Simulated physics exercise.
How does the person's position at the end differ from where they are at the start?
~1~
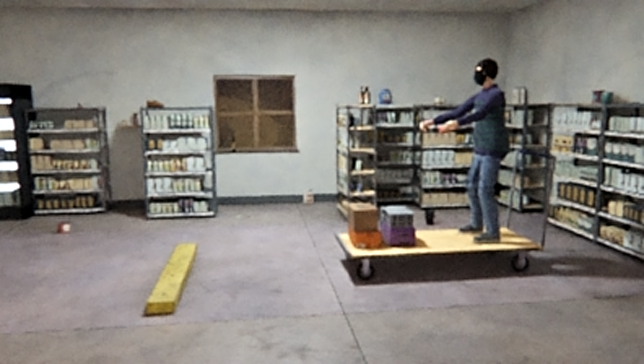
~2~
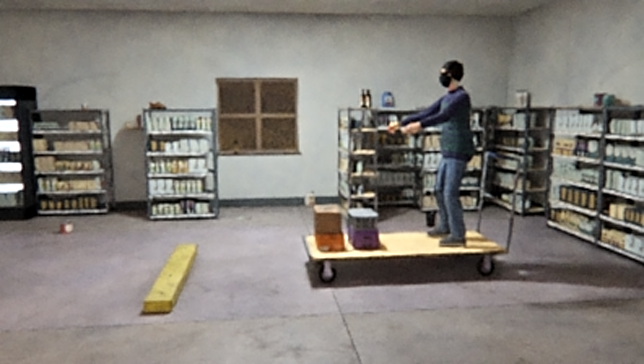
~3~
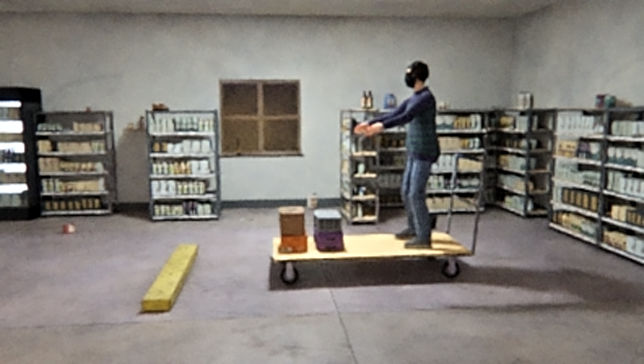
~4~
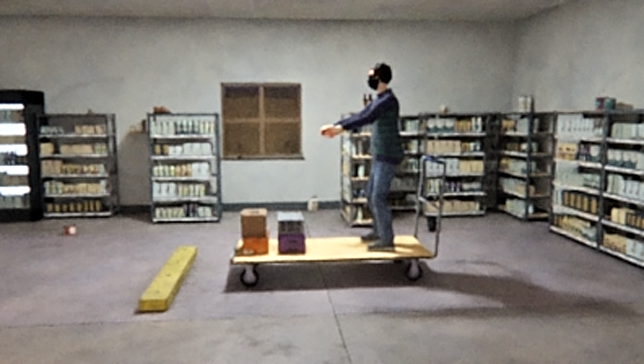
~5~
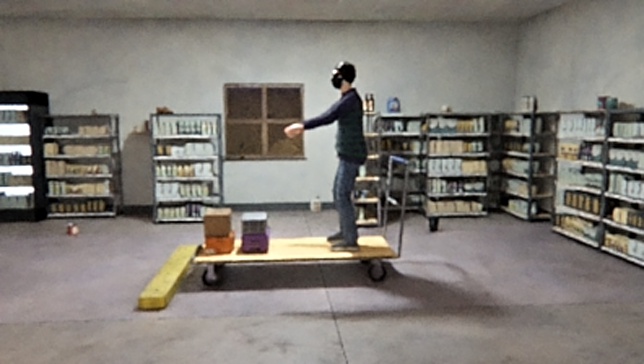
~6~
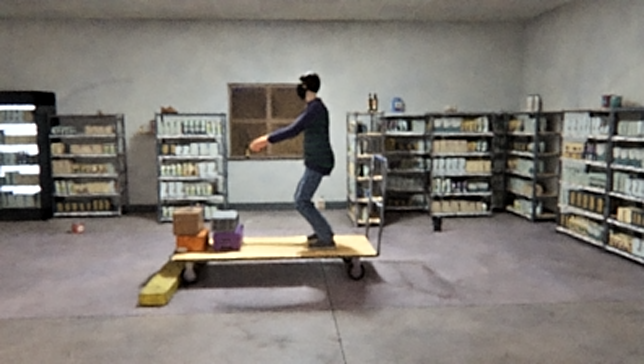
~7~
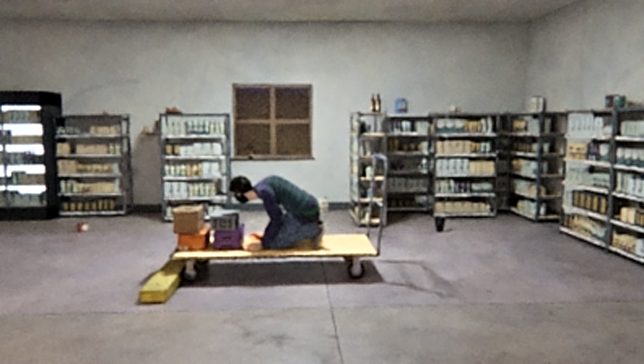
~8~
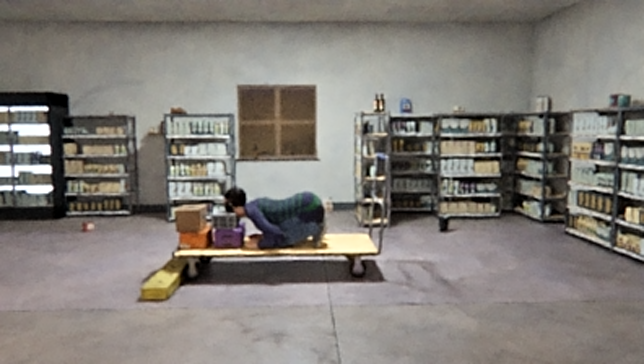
At the start the person stands upright on the cart toward the right side of the view. At the end they are slumped low on the deck, farther left, just behind the boxes.
